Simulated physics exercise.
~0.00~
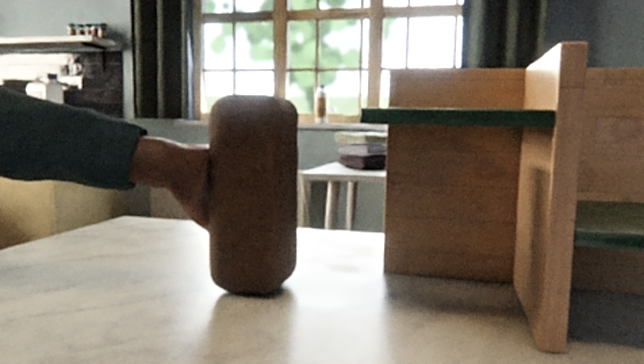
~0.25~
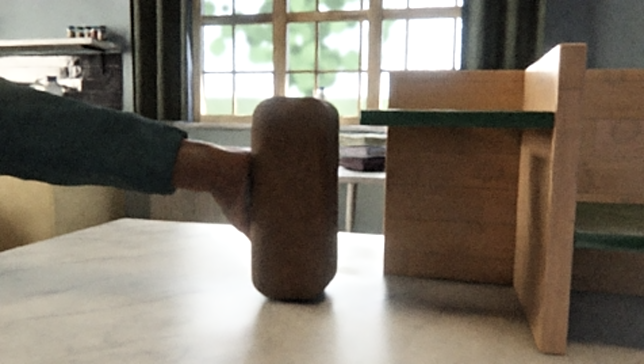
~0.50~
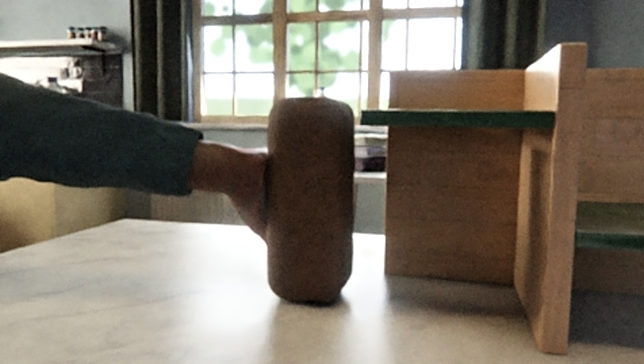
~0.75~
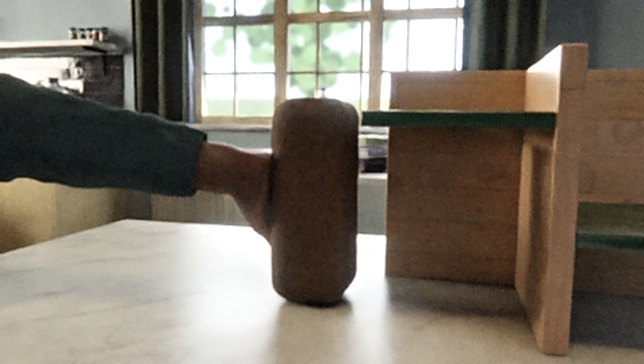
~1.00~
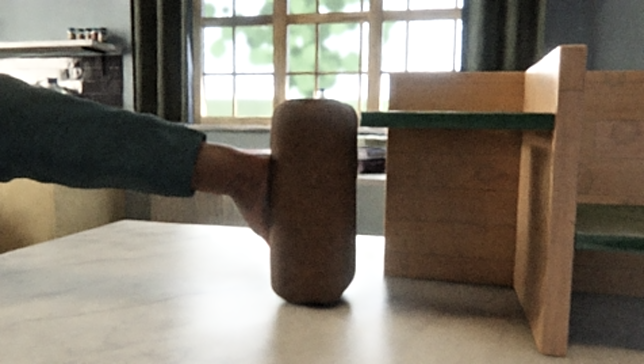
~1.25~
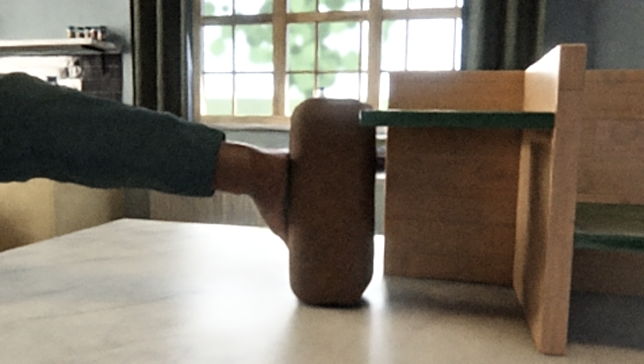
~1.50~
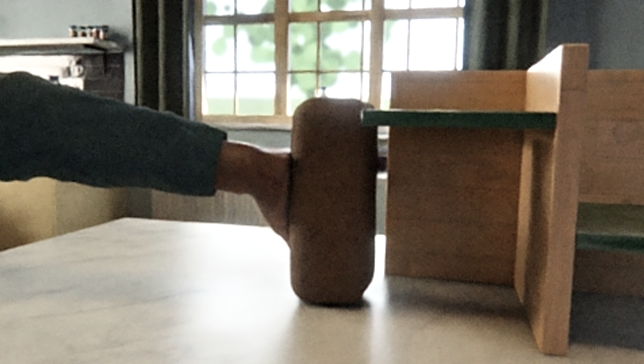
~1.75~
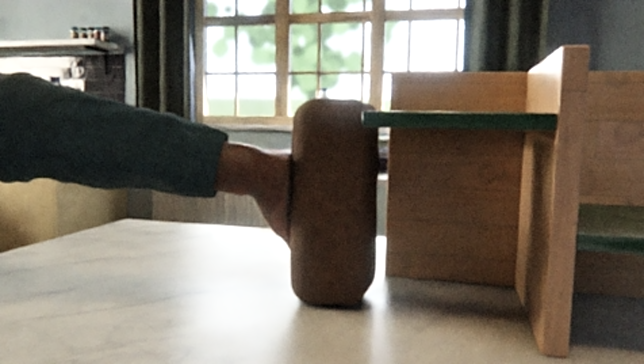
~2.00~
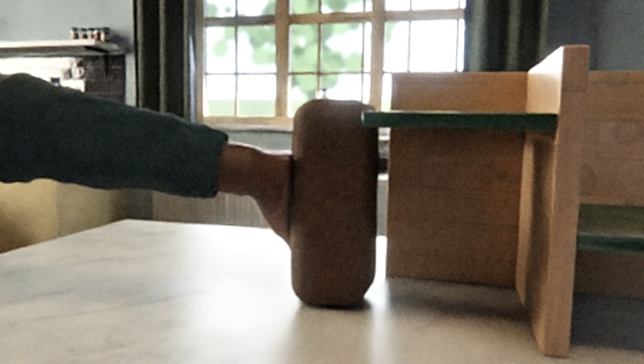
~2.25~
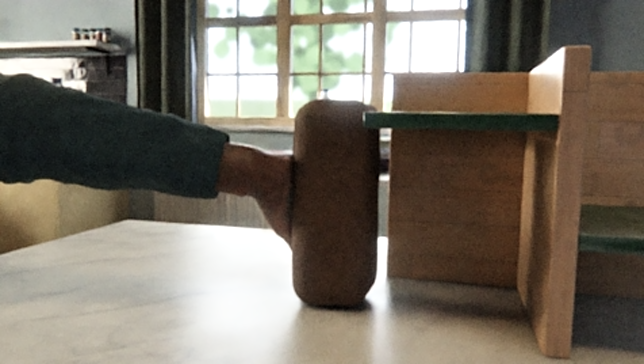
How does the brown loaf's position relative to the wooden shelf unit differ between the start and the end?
At the start the loaf stands well to the left of the shelf unit with a clear gap between them. By the end it is farther right, up against the left edge of the green shelf.
